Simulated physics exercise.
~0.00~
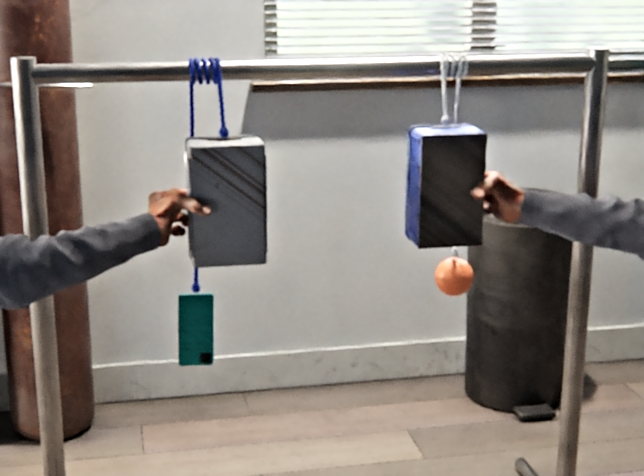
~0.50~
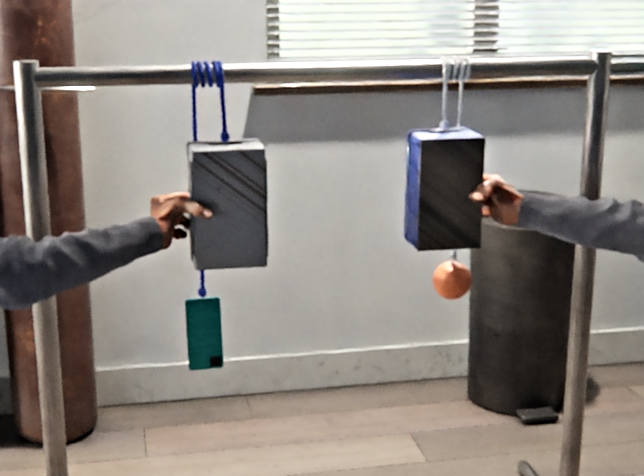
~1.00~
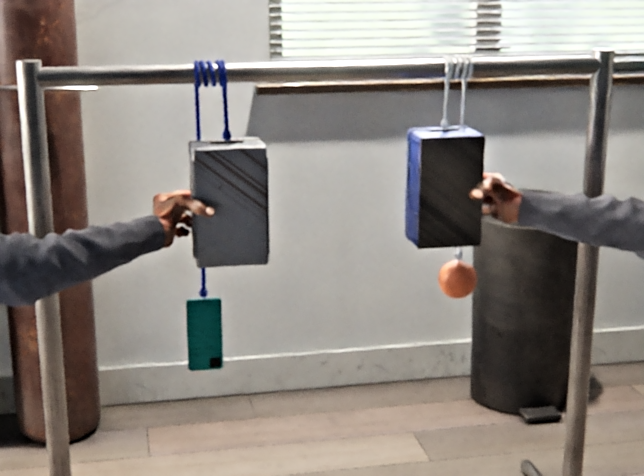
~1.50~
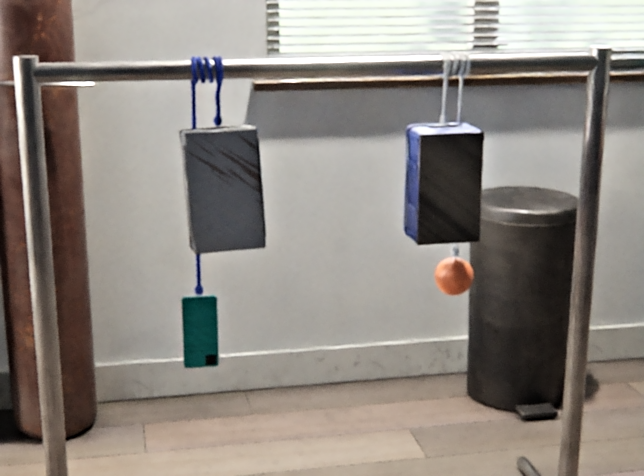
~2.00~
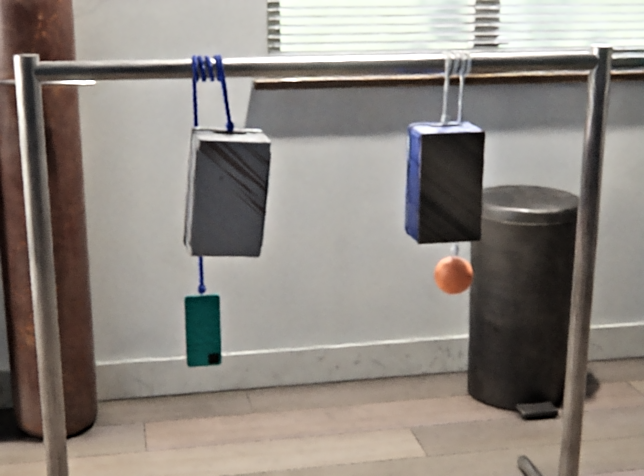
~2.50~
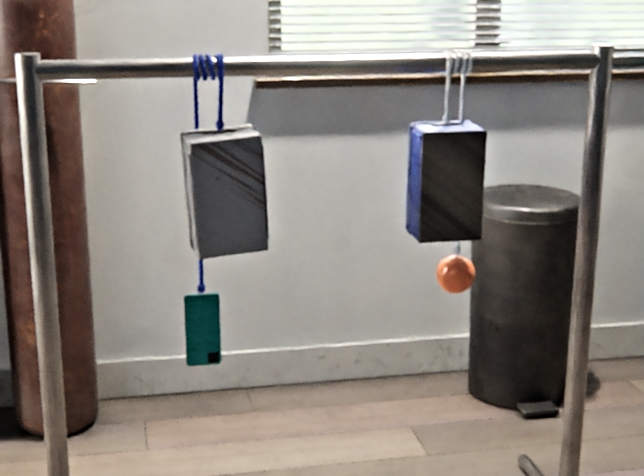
The video shows two hands holding dark boxes hung by cords from a metal rail, a green block dangling below the left and an orange ball below the right. The hands let go and withdraw, and both boxes shift slightly but remain hanging in the air.
